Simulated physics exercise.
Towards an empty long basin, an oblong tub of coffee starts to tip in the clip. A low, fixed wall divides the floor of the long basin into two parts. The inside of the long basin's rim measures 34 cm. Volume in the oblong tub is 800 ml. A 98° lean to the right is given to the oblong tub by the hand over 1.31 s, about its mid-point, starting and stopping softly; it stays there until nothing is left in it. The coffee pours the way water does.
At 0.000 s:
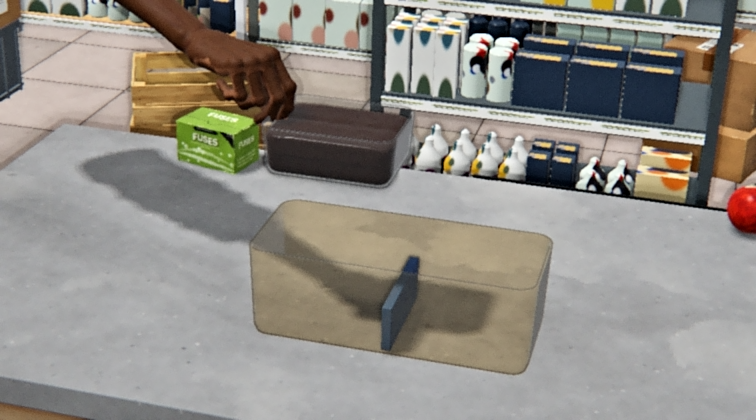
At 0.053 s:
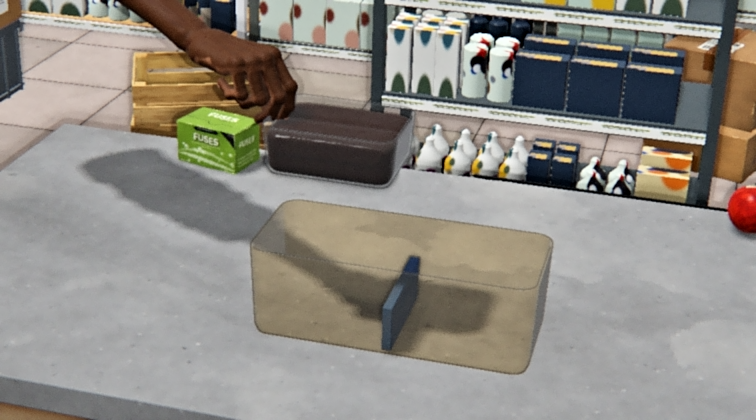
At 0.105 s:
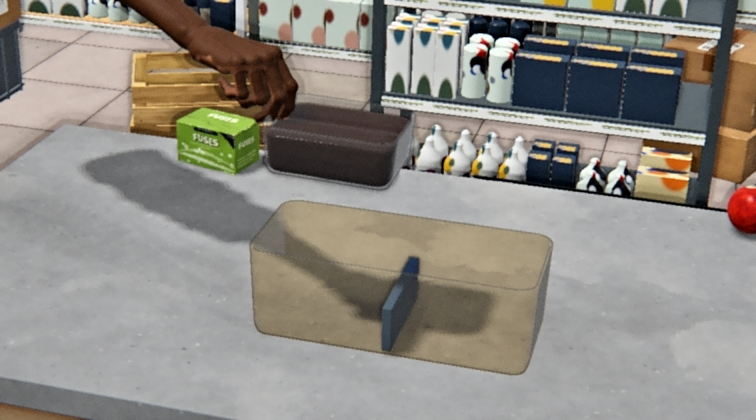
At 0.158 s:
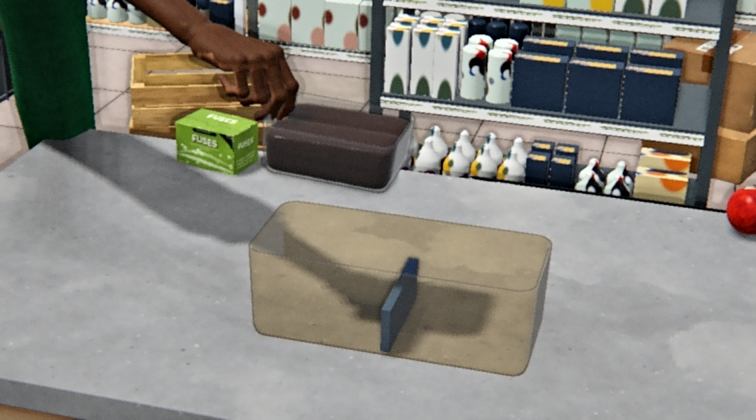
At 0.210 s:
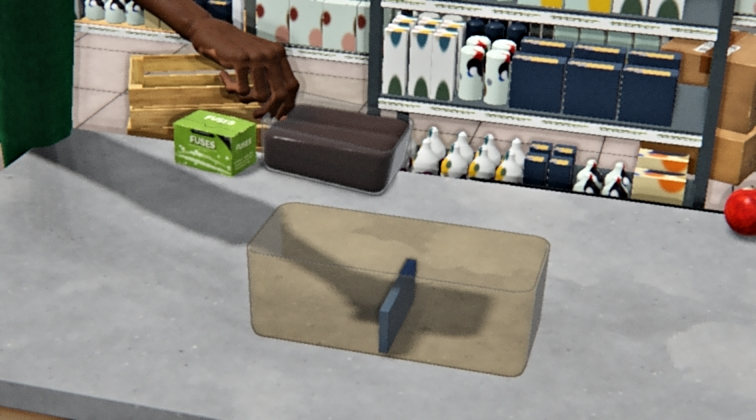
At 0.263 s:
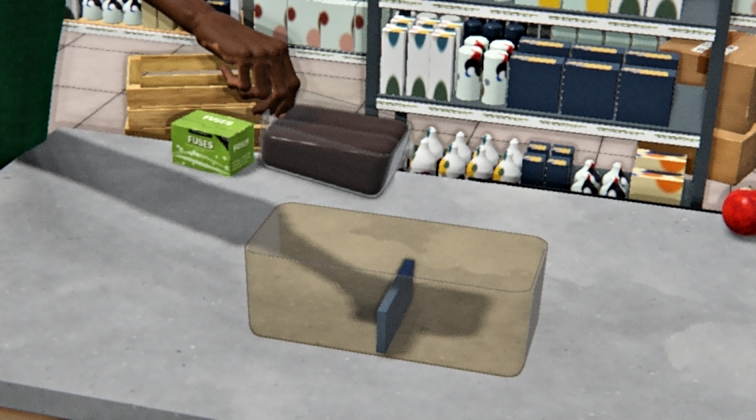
A hand behind a counter held a small oblong tub of dark coffee beside a green box of fuses, then slowly leaned it slightly to the right, behind an empty, clear long basin.
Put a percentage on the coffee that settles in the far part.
Roughly 78 per cent ends up there.
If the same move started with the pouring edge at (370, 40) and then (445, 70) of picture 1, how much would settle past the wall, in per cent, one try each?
Near 65 in a hundred on the first go and near 80 in a hundred on the second.
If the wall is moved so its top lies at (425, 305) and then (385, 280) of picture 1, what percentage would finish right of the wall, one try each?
60 then 85 %.
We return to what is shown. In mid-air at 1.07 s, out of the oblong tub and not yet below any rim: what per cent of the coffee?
Some 4 % is up in the air.
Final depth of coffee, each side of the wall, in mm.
Left part: About 6 mm; right part: About 28 mm.
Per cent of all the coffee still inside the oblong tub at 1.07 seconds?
I'd say some 8 per cent remains.
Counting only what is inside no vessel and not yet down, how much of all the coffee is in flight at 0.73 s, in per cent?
Close to 36 per cent, I'd say.
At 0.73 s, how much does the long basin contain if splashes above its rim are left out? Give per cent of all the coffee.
The basin holds roughly 24 in a hundred parts at that moment.
Then, 0.73 s in, the tilt is 57° and 39 per cent is still to pour, 0 is left of the wall and 25 right of it.
Then, 1.07 s in, the tilt is 90° and 8 per cent is still to pour, 5 is left of the wall and 77 right of it.
Then, 1.42 s in, the tilt is 98° and 1 per cent is still to pour, 15 is left of the wall and 77 right of it.
Then, 1.81 s in, the tilt is 98° and 0 per cent is still to pour, 17 is left of the wall and 77 right of it.
Finally, 17 per cent lies left of the wall, 78 right of it and 6 outside.
